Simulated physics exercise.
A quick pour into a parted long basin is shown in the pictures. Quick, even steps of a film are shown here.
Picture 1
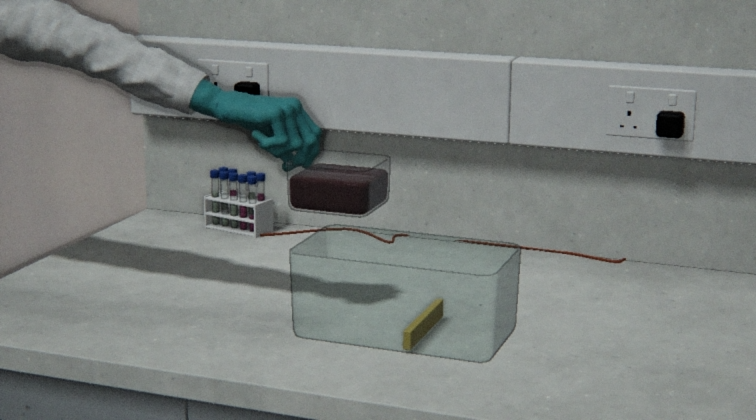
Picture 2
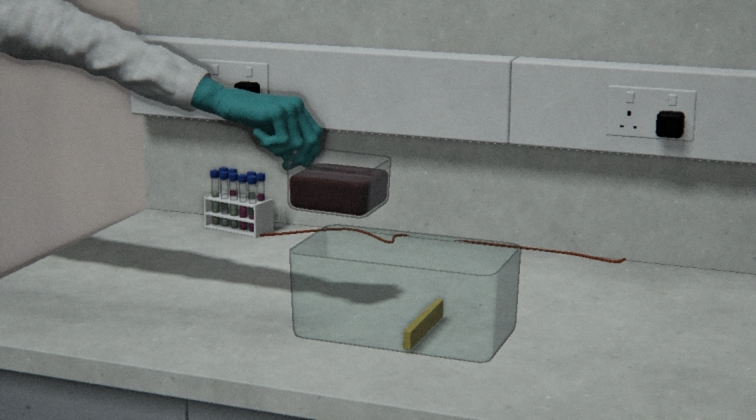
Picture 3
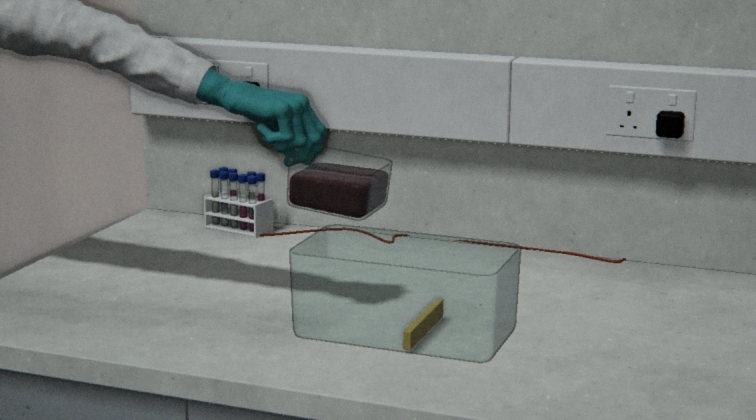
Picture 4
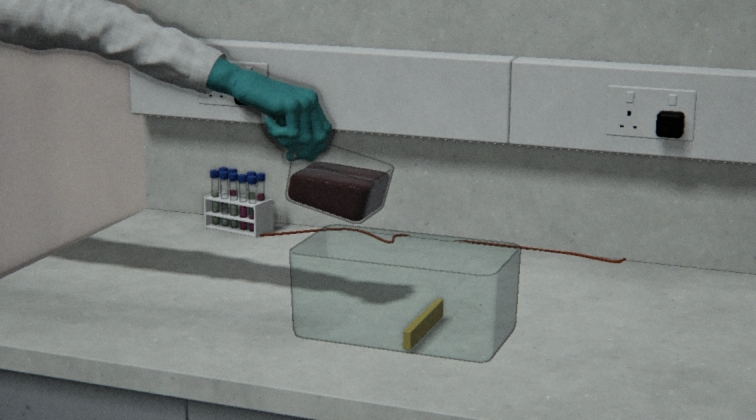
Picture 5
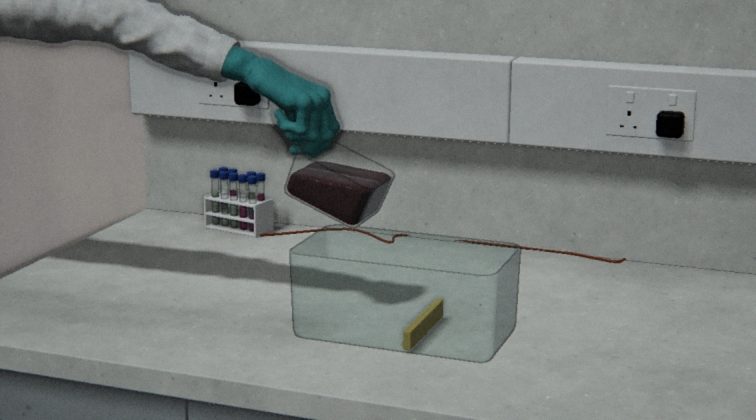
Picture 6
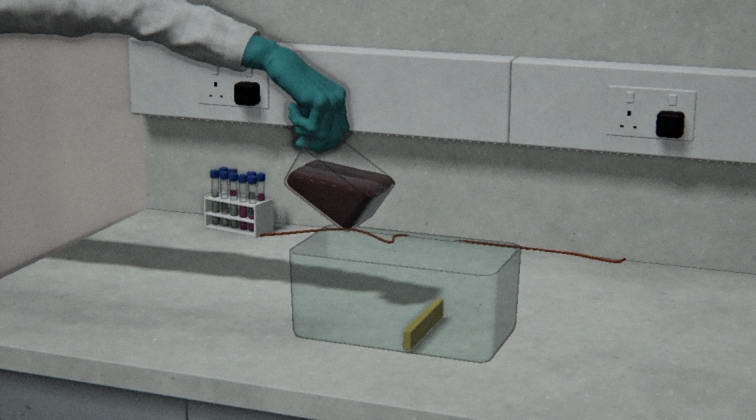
A teal-gloved hand tilting a small clear container of dark red wine rightward above a long clear basin with a yellow divider.
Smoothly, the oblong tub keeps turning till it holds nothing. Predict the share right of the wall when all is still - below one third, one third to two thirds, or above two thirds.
Once it settles, the part right of the wall is below a third, I'd say.
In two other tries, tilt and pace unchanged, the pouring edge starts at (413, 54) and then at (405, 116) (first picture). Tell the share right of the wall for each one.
It comes to 65 % the first time and 65 % the second.
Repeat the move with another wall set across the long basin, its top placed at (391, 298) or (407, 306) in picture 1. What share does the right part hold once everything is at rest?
The first placement gives around 80 percent, the second 55 percent.
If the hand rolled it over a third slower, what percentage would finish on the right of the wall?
Estimate: Around 35 %.
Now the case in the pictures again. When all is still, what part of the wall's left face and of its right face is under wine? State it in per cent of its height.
About 60 left, about 30 right.
A moment on, the tilt is 91° and 28 per cent is still to pour, 39 is left of the wall and 4 right of it.
Next, the tilt is 95° and 9 per cent is still to pour, 69 is left of the wall and 19 right of it.
Then the tilt is 95° and 3 per cent is still to pour, 71 is left of the wall and 21 right of it.
Later the tilt is 95° and 2 per cent is still to pour, 74 is left of the wall and 22 right of it.
In the end 75 per cent lies left of the wall, 23 right of it and 2 outside.
